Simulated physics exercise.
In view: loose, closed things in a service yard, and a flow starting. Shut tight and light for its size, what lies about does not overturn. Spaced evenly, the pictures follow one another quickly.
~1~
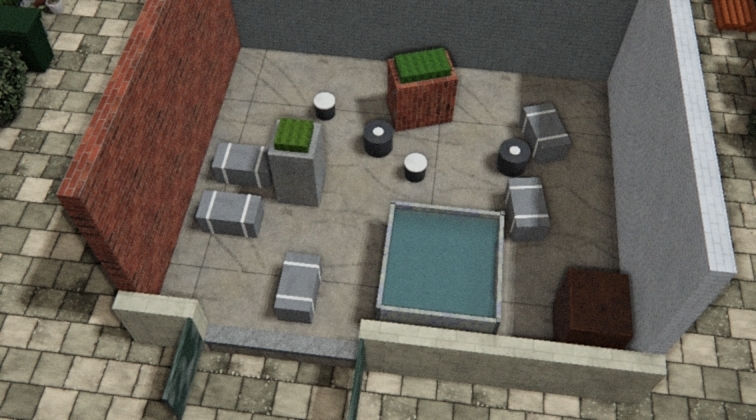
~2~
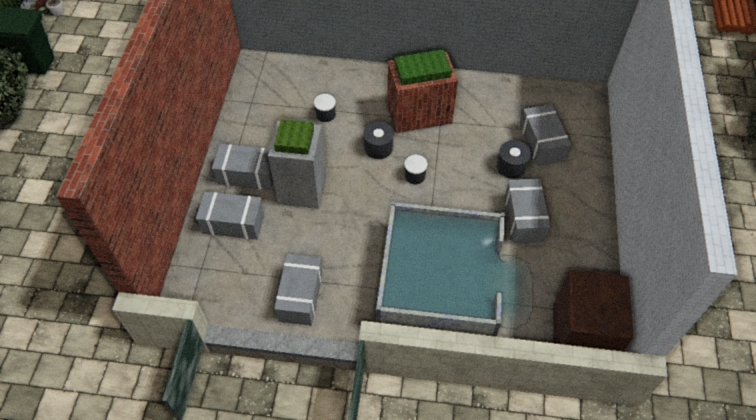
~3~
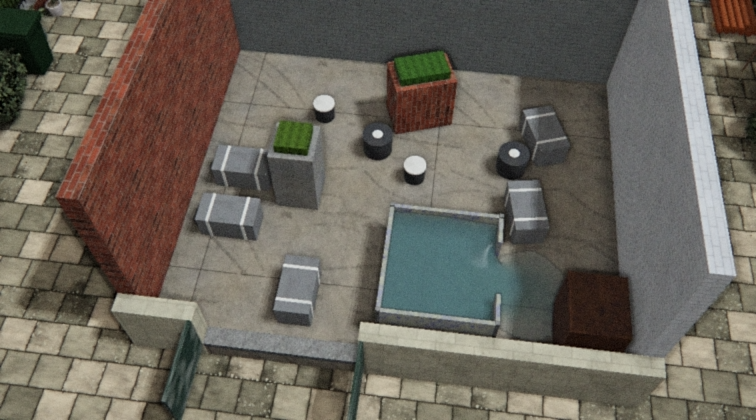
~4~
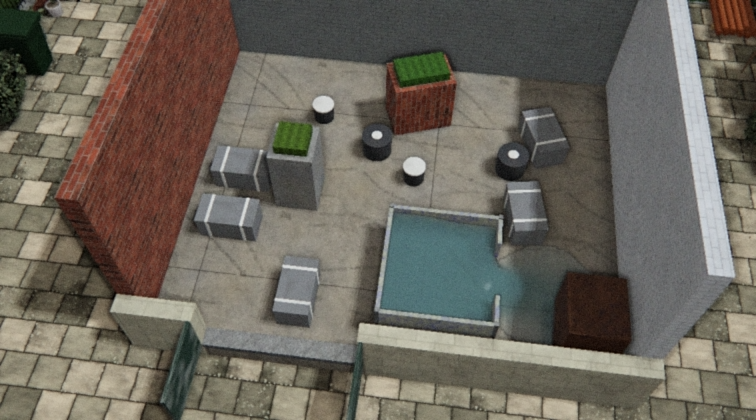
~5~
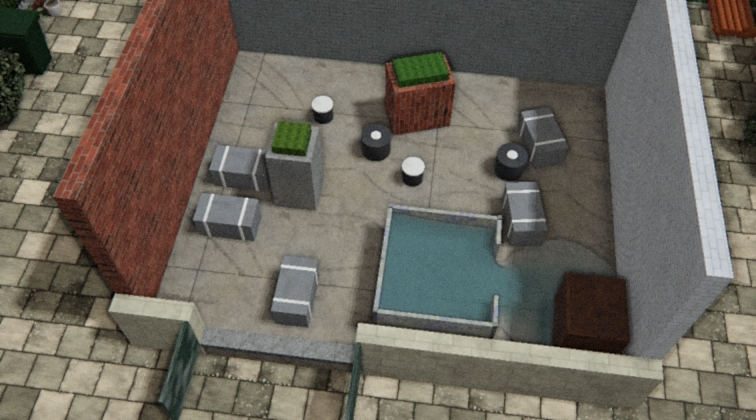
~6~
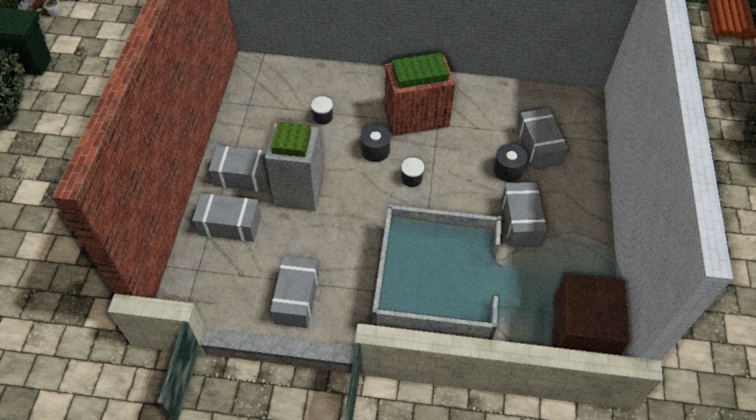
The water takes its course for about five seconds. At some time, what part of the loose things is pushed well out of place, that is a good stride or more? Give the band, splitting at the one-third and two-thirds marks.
The share lands in the bottom band, under a third.
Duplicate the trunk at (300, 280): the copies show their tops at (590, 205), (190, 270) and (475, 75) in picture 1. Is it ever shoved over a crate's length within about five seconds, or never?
Twin one: Slides well clear; twin two: Barely shifts; twin three: Barely shifts.
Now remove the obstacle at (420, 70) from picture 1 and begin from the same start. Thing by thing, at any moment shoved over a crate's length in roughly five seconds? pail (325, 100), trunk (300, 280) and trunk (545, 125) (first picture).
One at a time: The first remained nearby, the second traveled far, the third traveled far.
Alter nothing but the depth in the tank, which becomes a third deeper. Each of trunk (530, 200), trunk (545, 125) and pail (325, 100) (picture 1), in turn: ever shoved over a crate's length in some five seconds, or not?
The first stayed below the mark, the next passed the mark, and the last stayed below the mark.
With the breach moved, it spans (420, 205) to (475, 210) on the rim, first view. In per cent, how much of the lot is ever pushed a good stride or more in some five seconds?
Close to 50 in a hundred.
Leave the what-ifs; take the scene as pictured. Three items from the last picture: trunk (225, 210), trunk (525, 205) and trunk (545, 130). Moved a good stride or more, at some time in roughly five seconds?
In sequence: Fell short, fell short, covered the distance.
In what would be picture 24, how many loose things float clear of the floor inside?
The answer is 0.
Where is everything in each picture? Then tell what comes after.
A tub is out of sight; a trunk at (529, 201), on the bottom; 0 of 10 have shifted, in the first picture.
A tub is out of sight; a trunk at (529, 203), on the bottom; 0 of 10 have shifted, in the second picture.
A tub is out of sight; a trunk at (528, 204) rests on the ground; 0 of 10 have shifted, in the third picture.
A tub is out of sight; a trunk at (527, 205), on the bottom; 0 of 10 have shifted, in the fourth picture.
A tub is out of sight; a trunk at (526, 206), on the bottom; 0 of 10 have shifted, in the fifth picture.
A tub is out of sight; a trunk at (525, 206) rests on the ground; 0 of 10 have shifted, in the sixth picture.
A moment on, 0 of 10 are well off their spots; 0 afloat.
Next, 0 of 10 are well off their spots; 0 afloat.
Later, 2 of 10 are well off their spots; 0 afloat.
In the end, 2 of 10 are well off their spots, and 2 have been at some point; 0 afloat.
